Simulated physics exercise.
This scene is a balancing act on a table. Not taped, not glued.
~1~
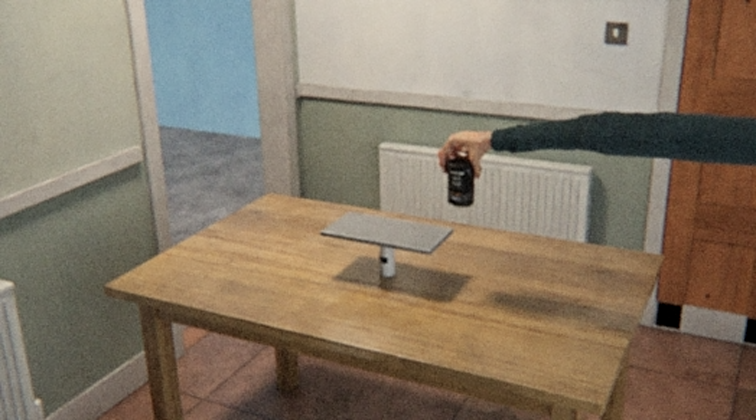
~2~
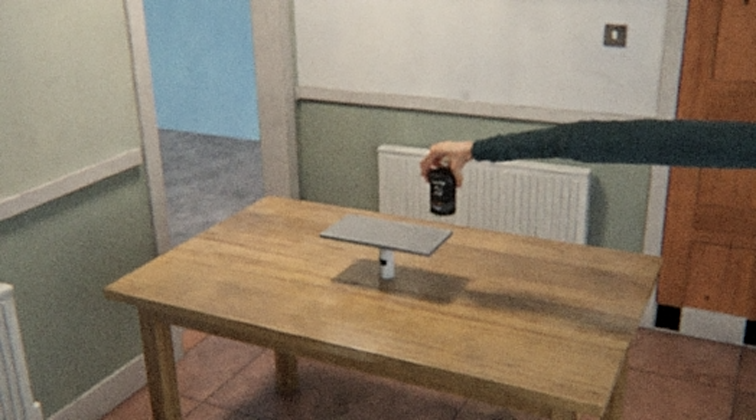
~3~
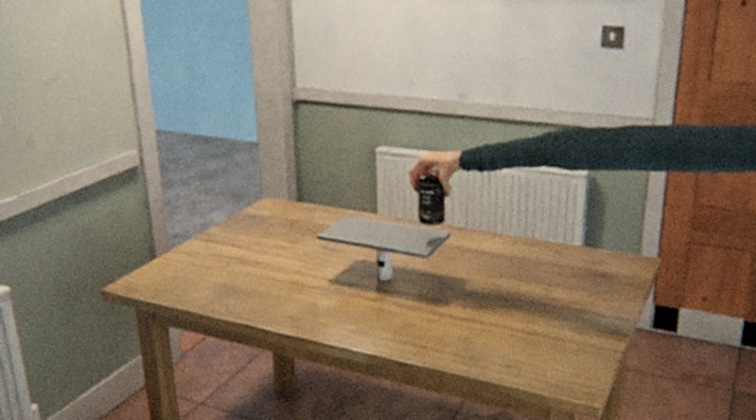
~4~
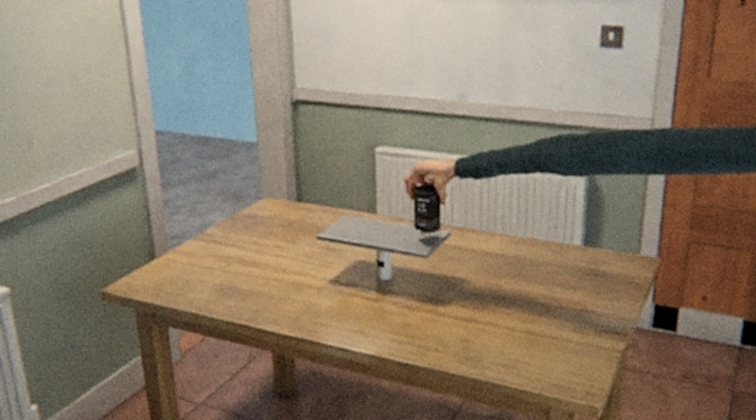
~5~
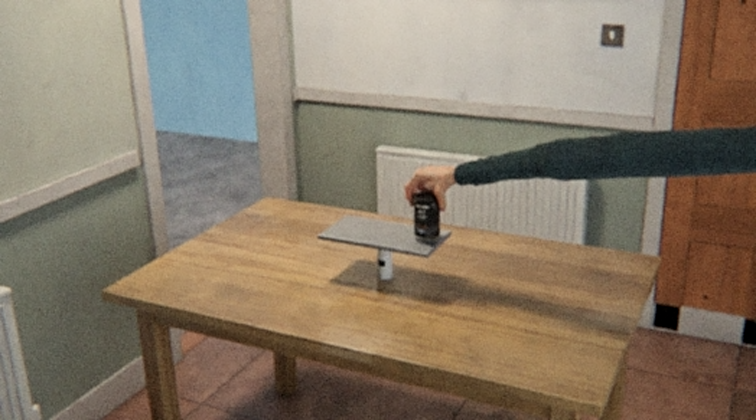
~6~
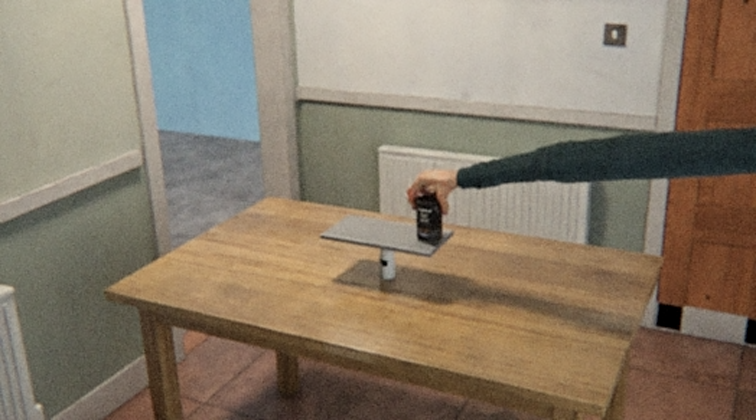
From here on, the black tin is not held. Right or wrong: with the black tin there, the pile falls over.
Right, it falls over.
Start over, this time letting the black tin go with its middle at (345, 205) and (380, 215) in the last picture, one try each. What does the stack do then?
The stack topples over with the first try and remains upright with the second.
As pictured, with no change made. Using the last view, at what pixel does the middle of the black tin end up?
At about (461, 275).
Then, 0.30 s on from there, black tin now fallen; grey lid turned 43° from how it was put.
Then, 0.40 s on from there, grey lid turned 58° from how it was put.
In the end, fallen, black tin; left askew, grey lid; white shaker unmoved. At the end, from the last picture's camera, black tin near (461, 275). The stack gives way.
